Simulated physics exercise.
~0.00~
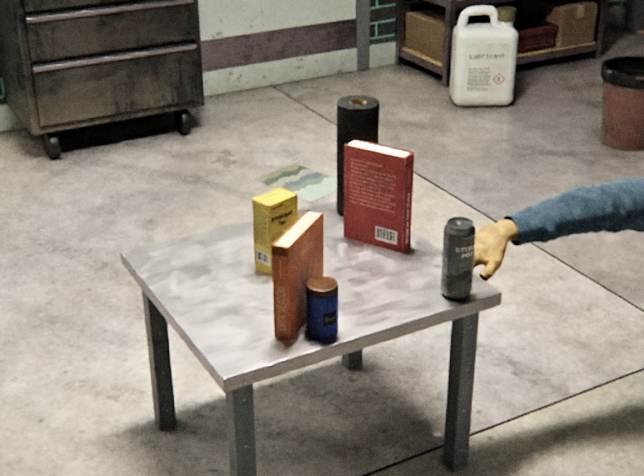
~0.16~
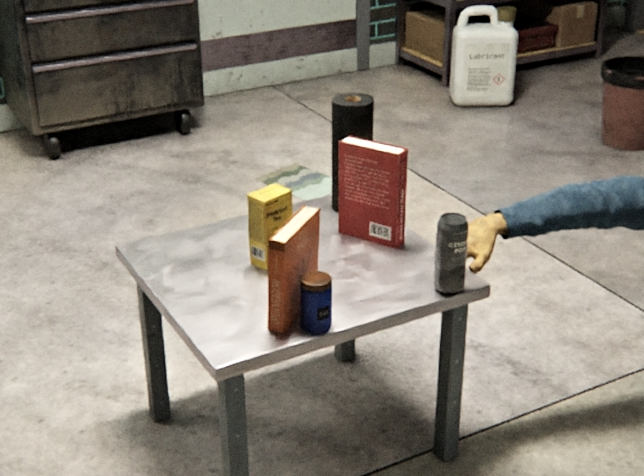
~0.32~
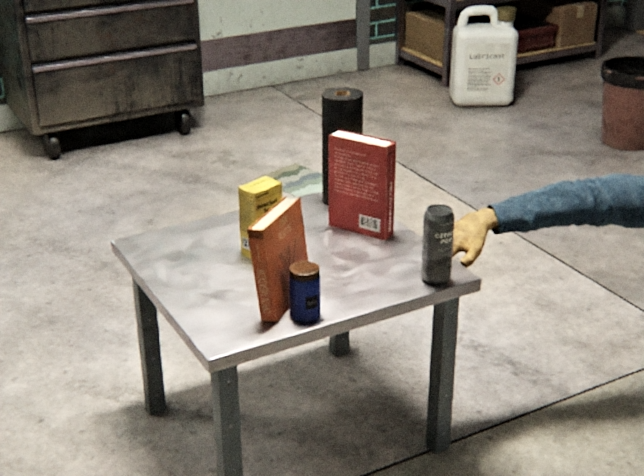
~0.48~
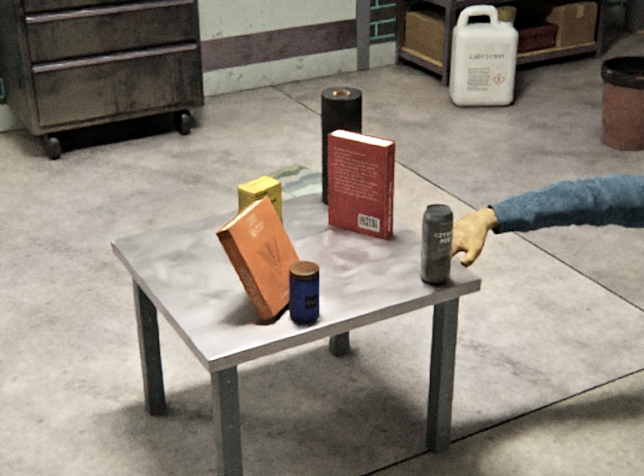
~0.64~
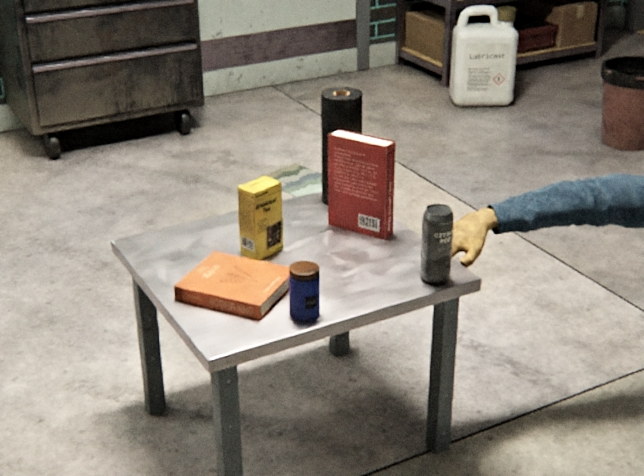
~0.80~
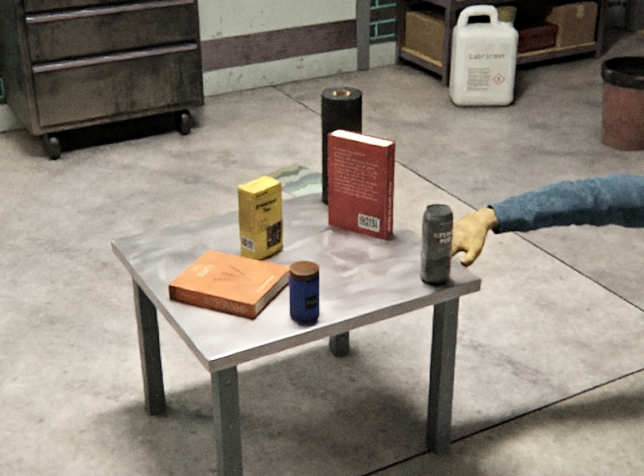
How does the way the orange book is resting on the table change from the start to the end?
The orange book was standing upright at the start, but by the end it was lying on its side on the tabletop.
